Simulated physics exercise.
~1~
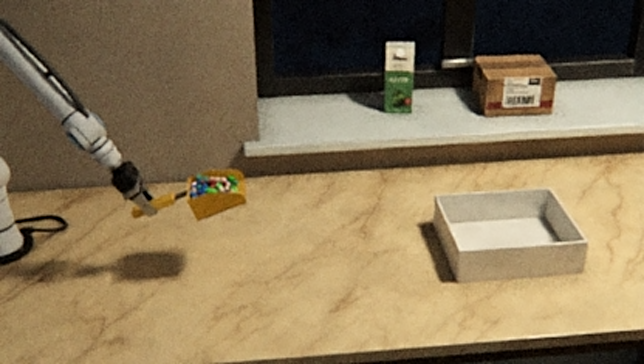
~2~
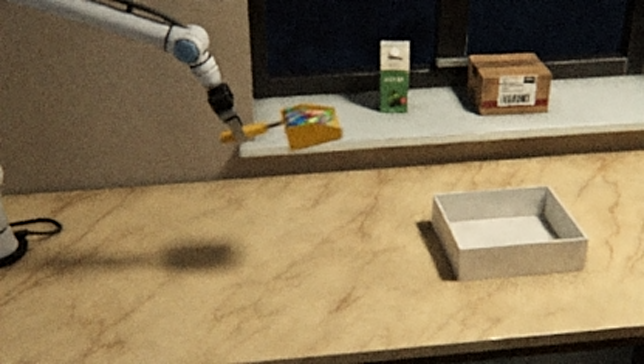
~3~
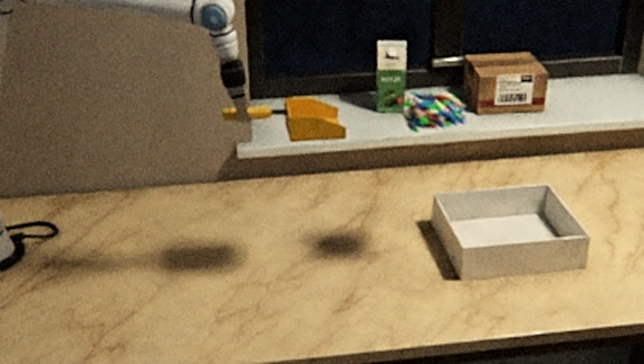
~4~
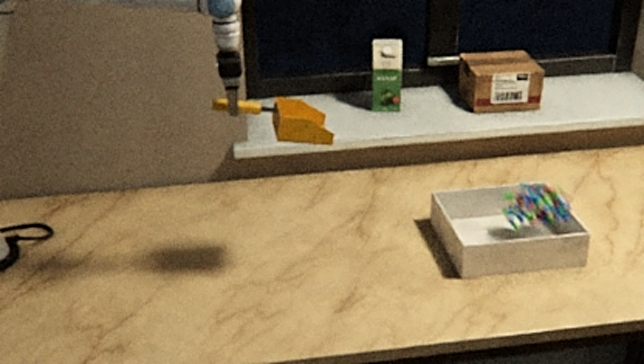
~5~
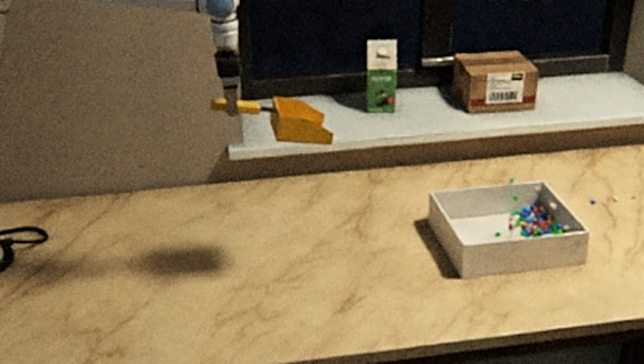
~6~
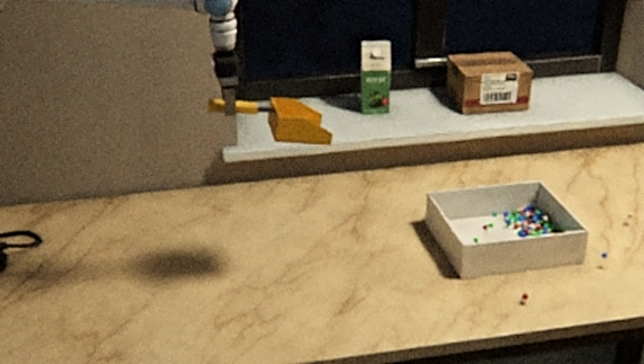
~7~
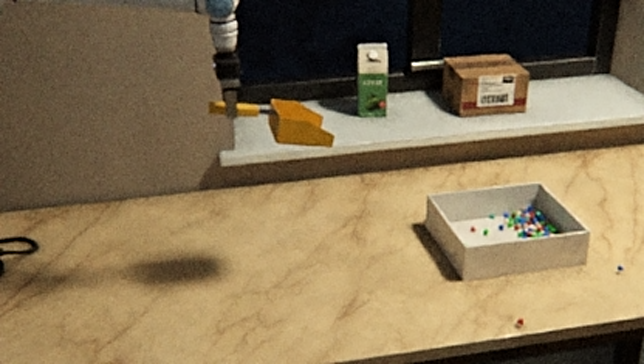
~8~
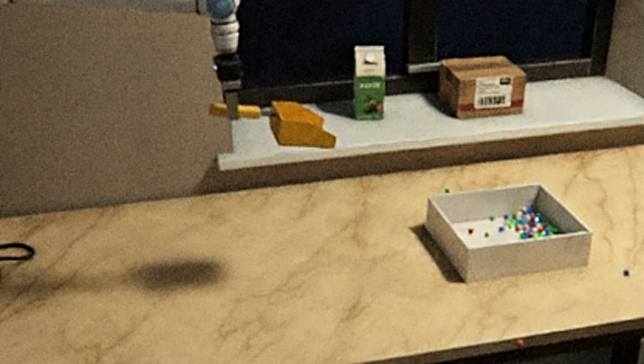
A robot arm swung an orange scoop of colourful round sweets up and to the right, then tipped it forward, flinging them through the air into a pale open box, where most settled while a few scattered onto the table or off it.
